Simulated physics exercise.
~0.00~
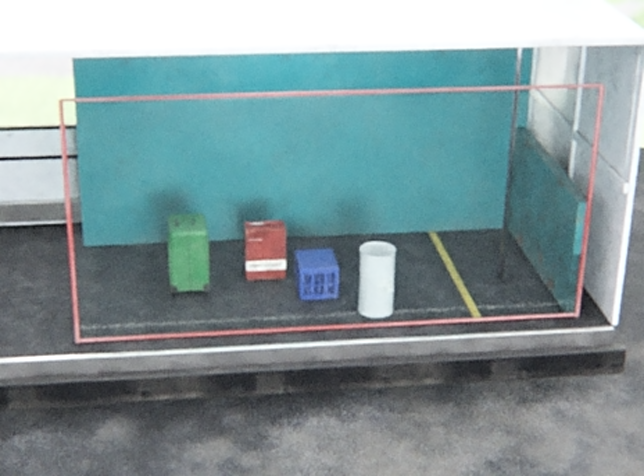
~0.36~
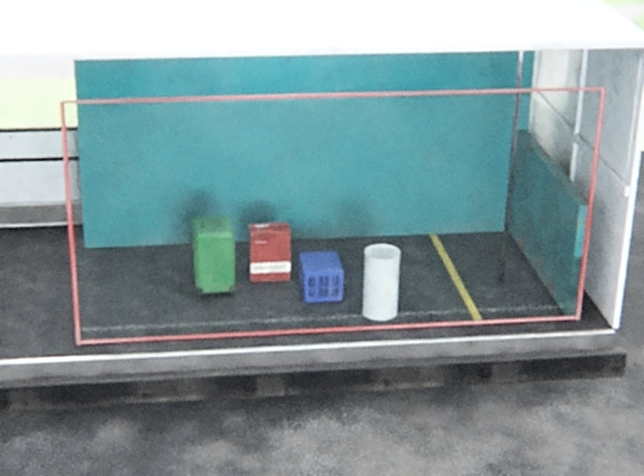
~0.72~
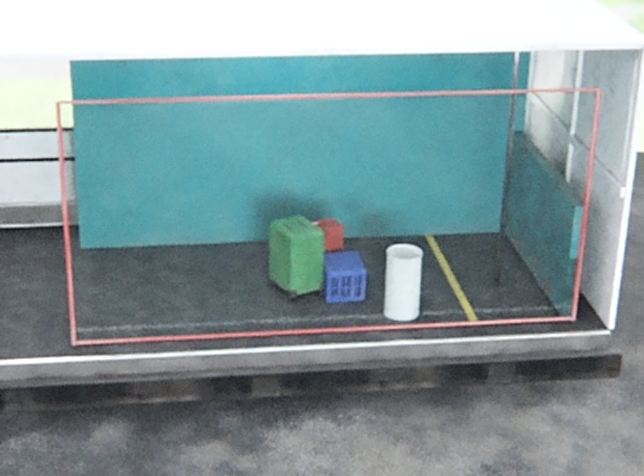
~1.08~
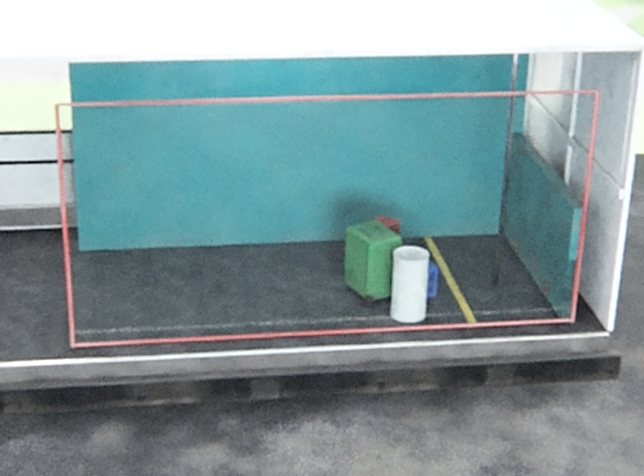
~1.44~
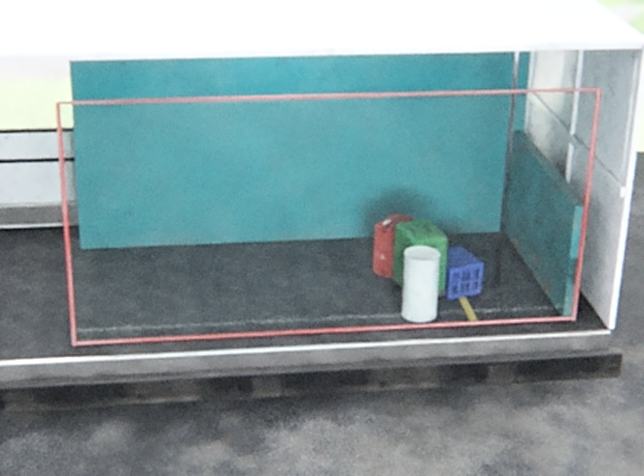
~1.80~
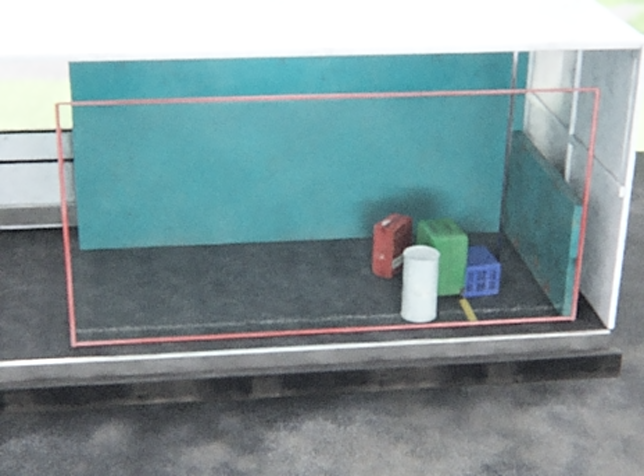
A green case slides right into the other items, and the blue crate crosses the yellow line.
